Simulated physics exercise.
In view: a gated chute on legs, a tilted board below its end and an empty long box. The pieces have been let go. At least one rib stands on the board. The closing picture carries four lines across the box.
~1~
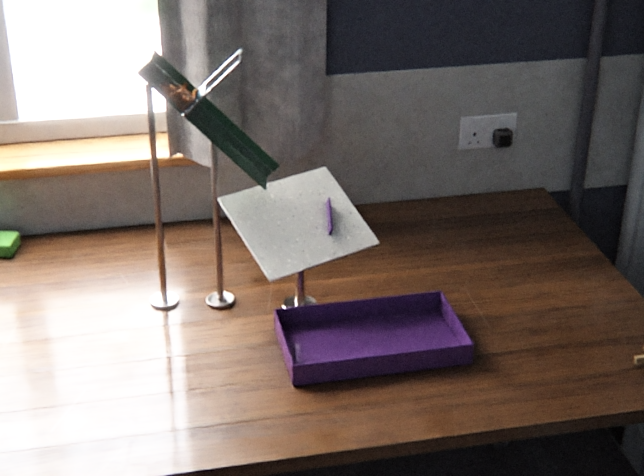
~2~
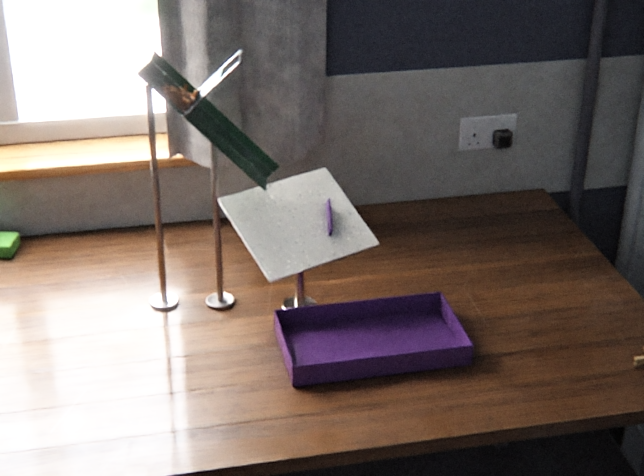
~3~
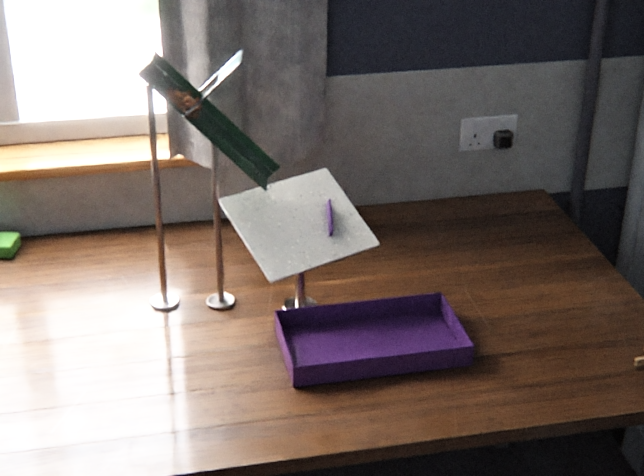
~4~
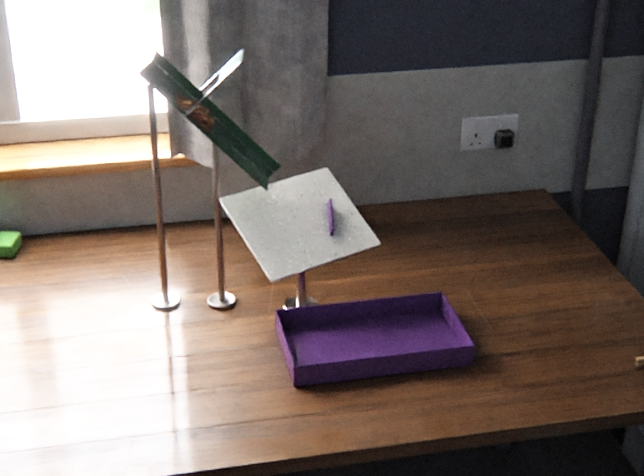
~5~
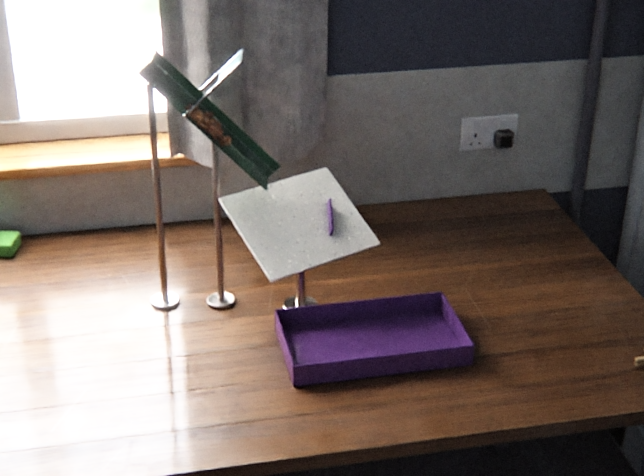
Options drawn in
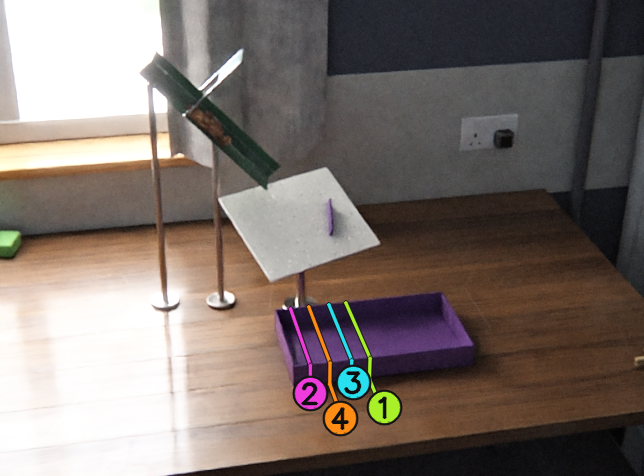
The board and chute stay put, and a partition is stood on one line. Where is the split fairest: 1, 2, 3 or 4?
Line 1 does it best.
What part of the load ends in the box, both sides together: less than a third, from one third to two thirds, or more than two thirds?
About that: More than two thirds.
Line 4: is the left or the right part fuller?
More lands on the right.
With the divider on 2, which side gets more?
The right side.
On the marked copy, line 1 crosses the front rim at (369, 357); line 2 crosses the front rim at (310, 364); line 3 crosses the front rim at (351, 359); line 4 crosses the front rim at (329, 362).
If 1 is chosen, of what is caught, about half on the left of the divider, about half on the right.
If 2 is chosen, of what is caught, none on the left of the divider, all on the right.
If 3 is chosen, of what is caught, a small part on the left of the divider, nearly all on the right.
If 4 is chosen, of what is caught, none on the left of the divider, all on the right.
